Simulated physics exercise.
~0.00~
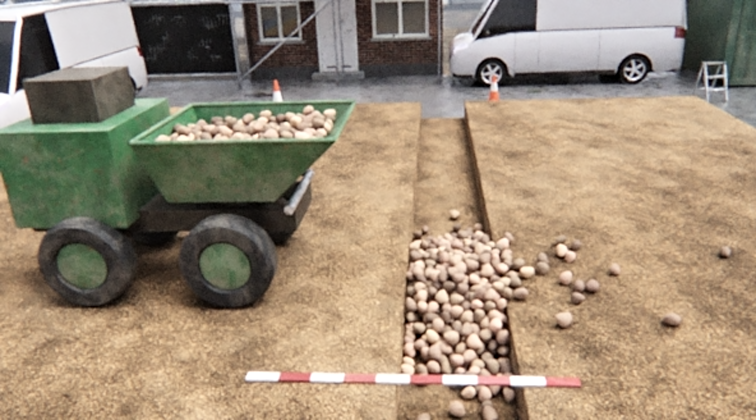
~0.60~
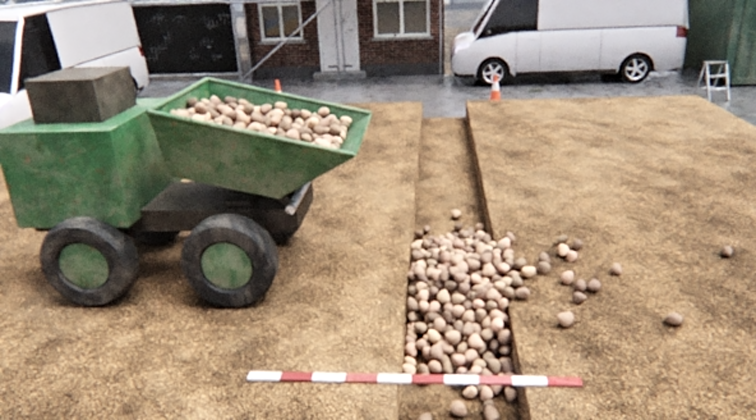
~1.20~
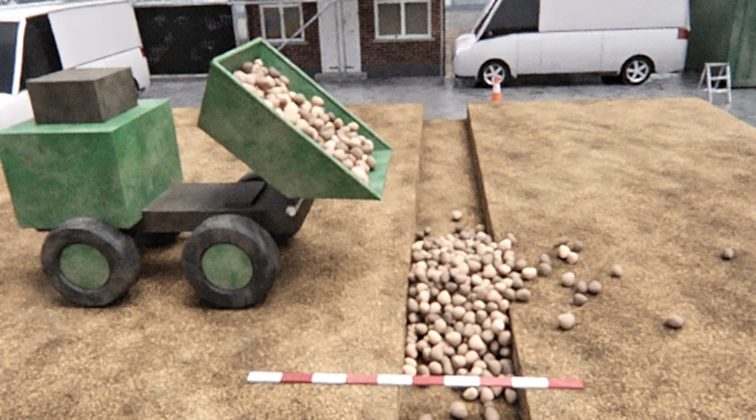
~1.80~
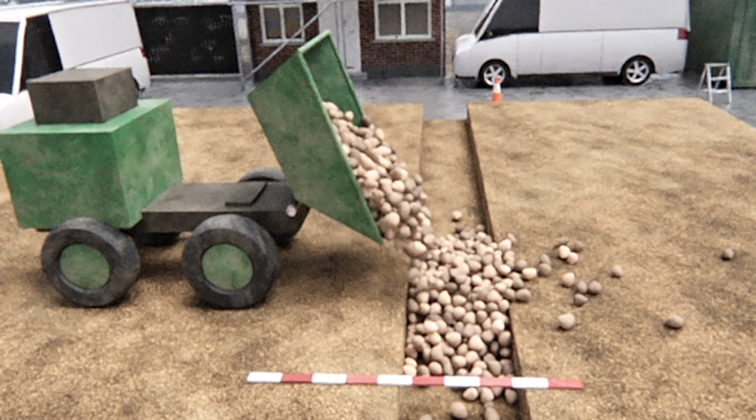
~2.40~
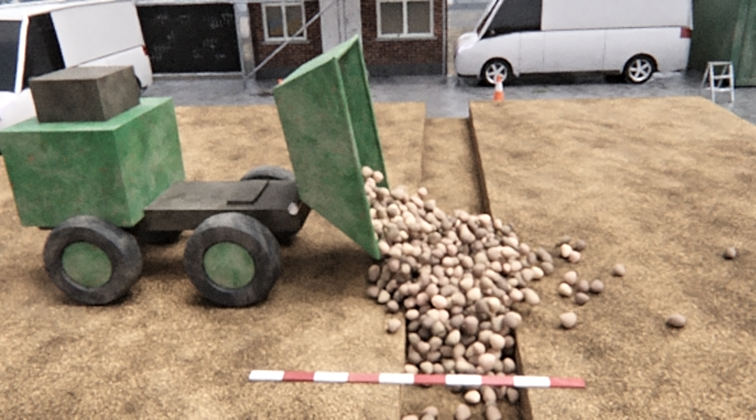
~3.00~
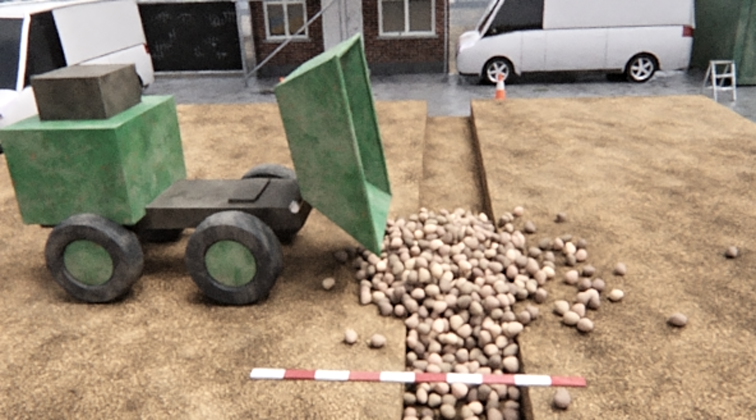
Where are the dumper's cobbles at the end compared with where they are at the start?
At the start they are heaped in the raised green skip on the left, and by the end they lie lower down and further right, in a broad pile in and around the trench.
A green dumper's skip, heaped with rounded cobbles, begins to tip forward beside a trench already partly filled with similar stones. Behind it stand white vans and a brick building, and a red and white striped staff lies across the trench. The skip tilts steeply, and the cobbles slide towards its lower lip, then pour onto the older pile. As it tips almost upright, most of the load rushes out and spreads across the trench. The skip ends steeply raised and looks empty, with a broad heap filling the trench beneath it and a few stones scattered on both sides.
